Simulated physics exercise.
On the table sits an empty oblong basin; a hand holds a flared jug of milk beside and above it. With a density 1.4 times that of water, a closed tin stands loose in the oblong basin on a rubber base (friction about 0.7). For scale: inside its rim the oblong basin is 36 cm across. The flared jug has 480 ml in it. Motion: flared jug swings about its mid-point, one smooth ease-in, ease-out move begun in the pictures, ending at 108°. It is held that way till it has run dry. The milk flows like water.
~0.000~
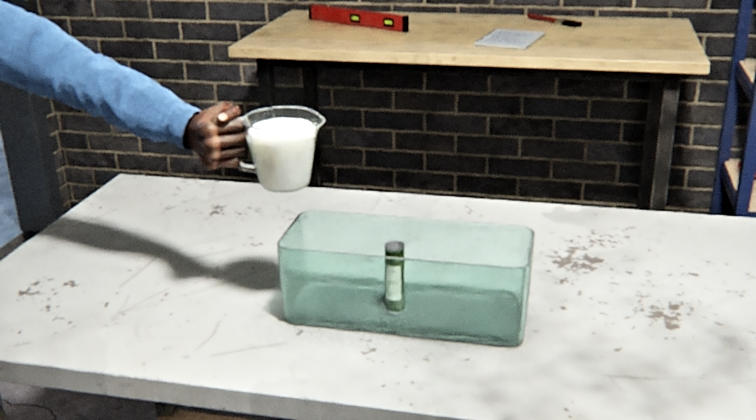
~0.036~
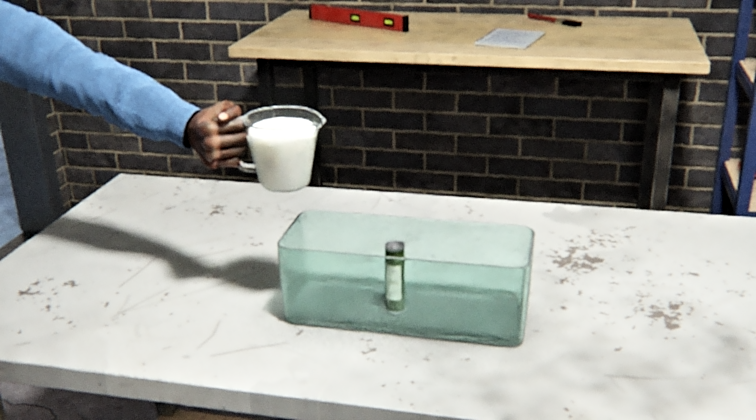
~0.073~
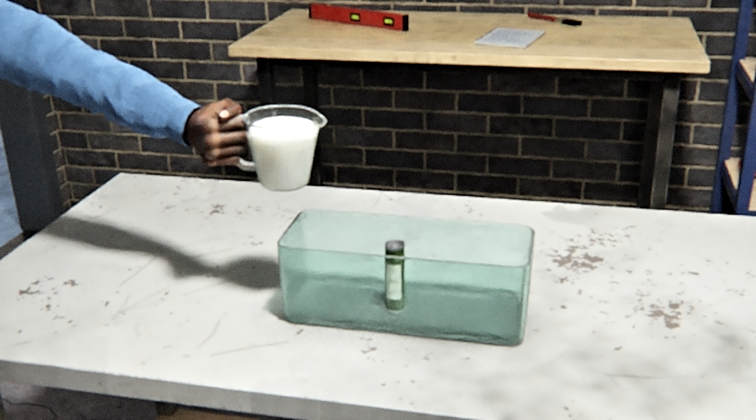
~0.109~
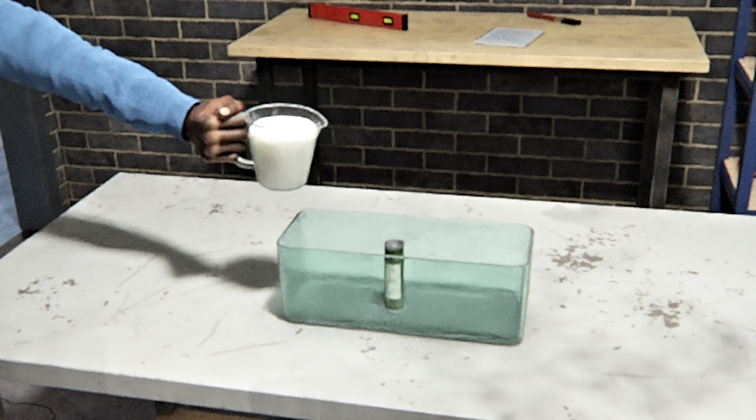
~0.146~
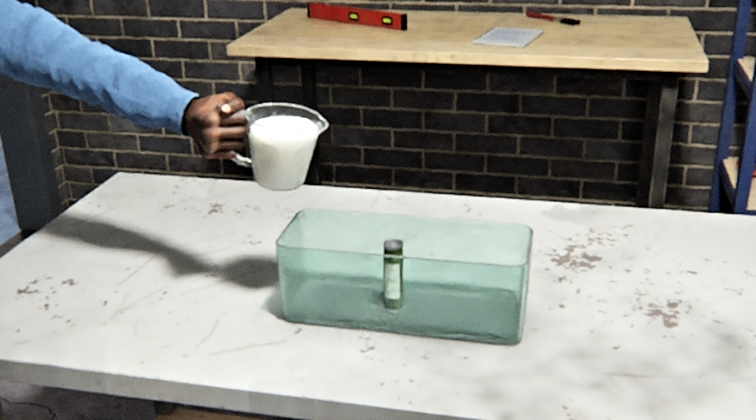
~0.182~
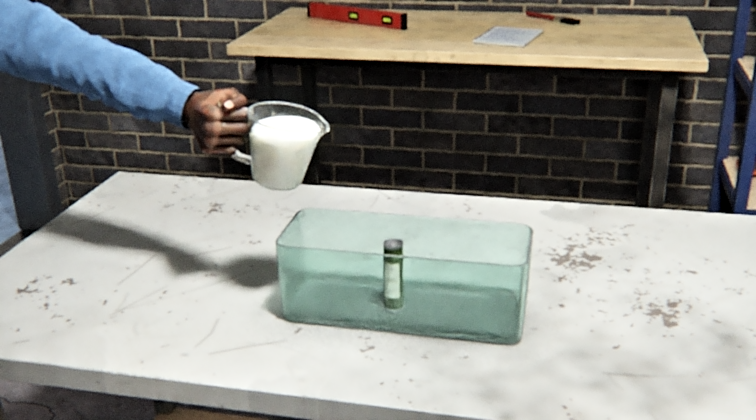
A hand held a clear jug of milk above and to the left of a greenish glass basin with a small capped container inside, then slowly tilted the jug slightly to the right.
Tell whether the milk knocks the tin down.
It will stay erect.
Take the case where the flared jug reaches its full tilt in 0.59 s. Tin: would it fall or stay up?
Then it holds its balance.
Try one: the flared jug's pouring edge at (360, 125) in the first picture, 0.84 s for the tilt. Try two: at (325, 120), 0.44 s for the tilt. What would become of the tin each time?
Trial 1 - tin stays standing; trial 2 - tin stays standing.
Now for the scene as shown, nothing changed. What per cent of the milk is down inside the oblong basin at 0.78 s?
My estimate is about 80 percent.
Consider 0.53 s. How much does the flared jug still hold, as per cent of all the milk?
Roughly 64 %.
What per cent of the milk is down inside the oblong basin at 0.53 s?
The basin holds roughly 10 in a hundred parts at that moment.
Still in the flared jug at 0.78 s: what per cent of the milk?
About 9 per cent.
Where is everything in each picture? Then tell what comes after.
Tilt 0°; pouring edge (324, 121); surface from (251, 125) to (316, 128); the oblong basin's rim runs from (289, 229) to (532, 248); the tin's top is at (395, 248), in the first picture.
Tilt 0°; pouring edge (325, 122); surface from (251, 125) to (316, 129), in the second picture.
Tilt 2°; pouring edge (326, 122); surface from (252, 124) to (317, 129), in the third picture.
Tilt 4°; pouring edge (326, 124); surface from (252, 123) to (317, 129), in the fourth picture.
Tilt 8°; pouring edge (327, 126); surface from (253, 123) to (318, 130), in the fifth picture.
Tilt 12°; pouring edge (329, 129); surface from (254, 123) to (321, 129), in the sixth picture.
By 0.53 s the tilt is 75° and 65 per cent is still to pour; the tin stands where it began.
By 0.78 s the tilt is 107° and 9 per cent is still to pour; the tin stands where it began.
By 1.05 s the tilt is 108° and 0 per cent is still to pour; the tin stands where it began.
By 1.34 s the tilt is 108° and 0 per cent is still to pour; the tin stands where it began.
At rest the tin stands where it began.
